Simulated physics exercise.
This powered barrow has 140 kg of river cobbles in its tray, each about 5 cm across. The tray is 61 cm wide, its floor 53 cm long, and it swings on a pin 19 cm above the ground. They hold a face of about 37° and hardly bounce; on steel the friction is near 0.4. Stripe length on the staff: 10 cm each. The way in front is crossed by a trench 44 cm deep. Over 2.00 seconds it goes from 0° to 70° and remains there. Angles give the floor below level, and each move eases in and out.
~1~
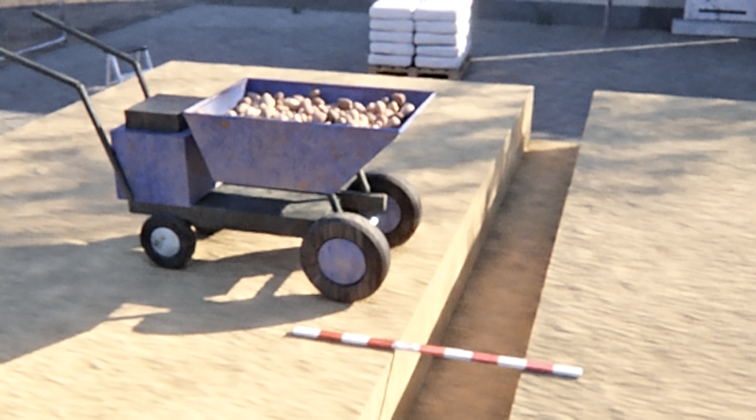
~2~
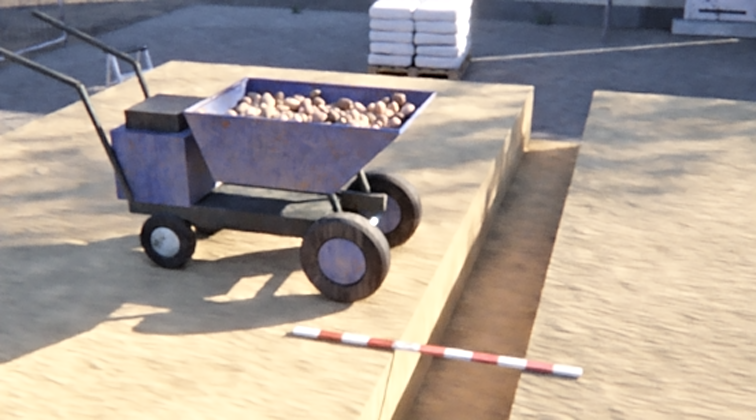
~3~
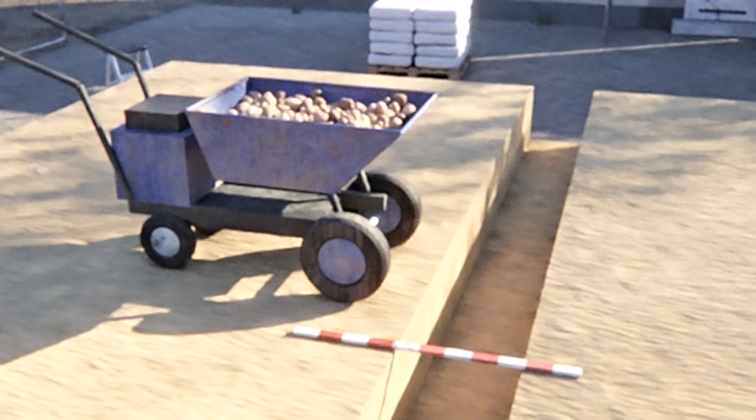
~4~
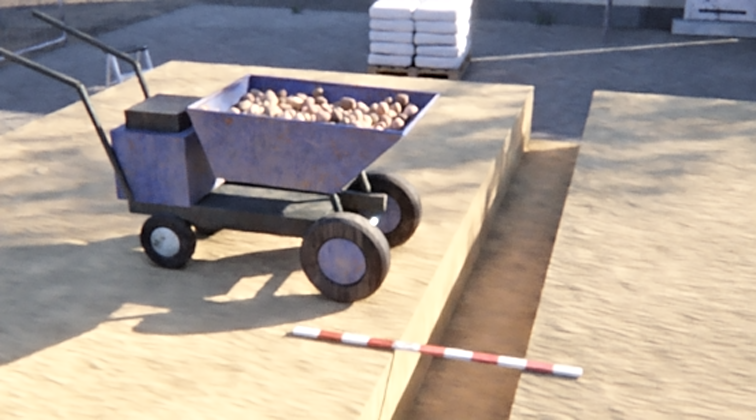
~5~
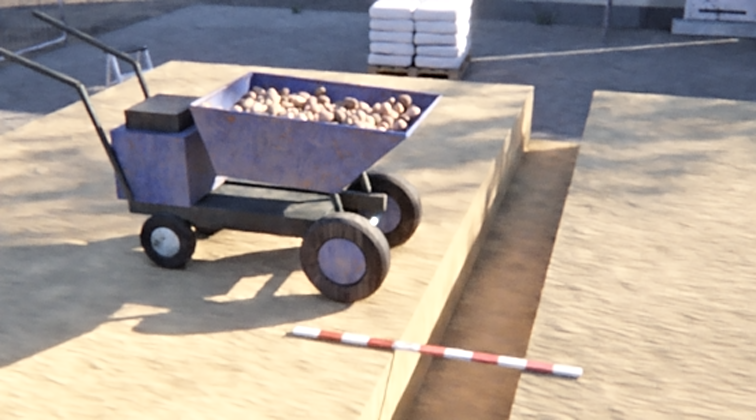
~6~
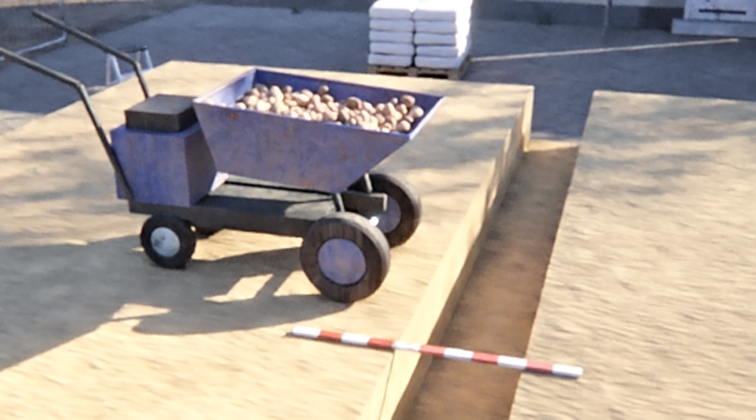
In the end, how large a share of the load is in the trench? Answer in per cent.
A share of roughly 56 %.
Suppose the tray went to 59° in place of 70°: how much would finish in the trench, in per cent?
Then about 65 per cent.
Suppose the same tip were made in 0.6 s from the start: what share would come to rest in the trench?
About 30%.
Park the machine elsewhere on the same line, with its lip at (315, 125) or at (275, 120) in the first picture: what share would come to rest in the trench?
First place: Near 100%; second place: Near 75%.
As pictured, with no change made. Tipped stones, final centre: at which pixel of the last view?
I'd point somewhere around (530, 358).
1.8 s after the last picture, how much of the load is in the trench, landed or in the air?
Roughly 30 percent of the load.
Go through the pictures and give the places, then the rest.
The first picture shows lip at (400, 132), floor tilted 0°, highest stones at (350, 106).
The second picture shows lip at (400, 133), floor tilted 0°, highest stones at (351, 106).
The third picture shows lip at (401, 133), floor tilted 1°, highest stones at (334, 105).
The fourth picture shows lip at (404, 134), floor tilted 2°, highest stones at (336, 105).
The fifth picture shows lip at (407, 136), floor tilted 3°, highest stones at (311, 102).
The sixth picture shows lip at (410, 138), floor tilted 4°, highest stones at (297, 97).
Then, 1.2 s after the last picture the floor is at 59°, 98 % in the tray, 2 % in the trench; the foremost stones are at (527, 253).
Then, 1.8 s after the last picture the floor is at 70°, 33 % in the tray, 30 % in the trench, 37 % past the trench; the foremost stones are at (676, 313).
Then, 2.2 s after the last picture the floor is at 70°, 9 % in the tray, 45 % in the trench, 46 % past the trench; the foremost stones are at (751, 325).
Then, 4.1 s after the last picture the floor is at 70°, 0 % in the tray, 56 % in the trench, 44 % past the trench; the foremost stones are past the picture's edge.
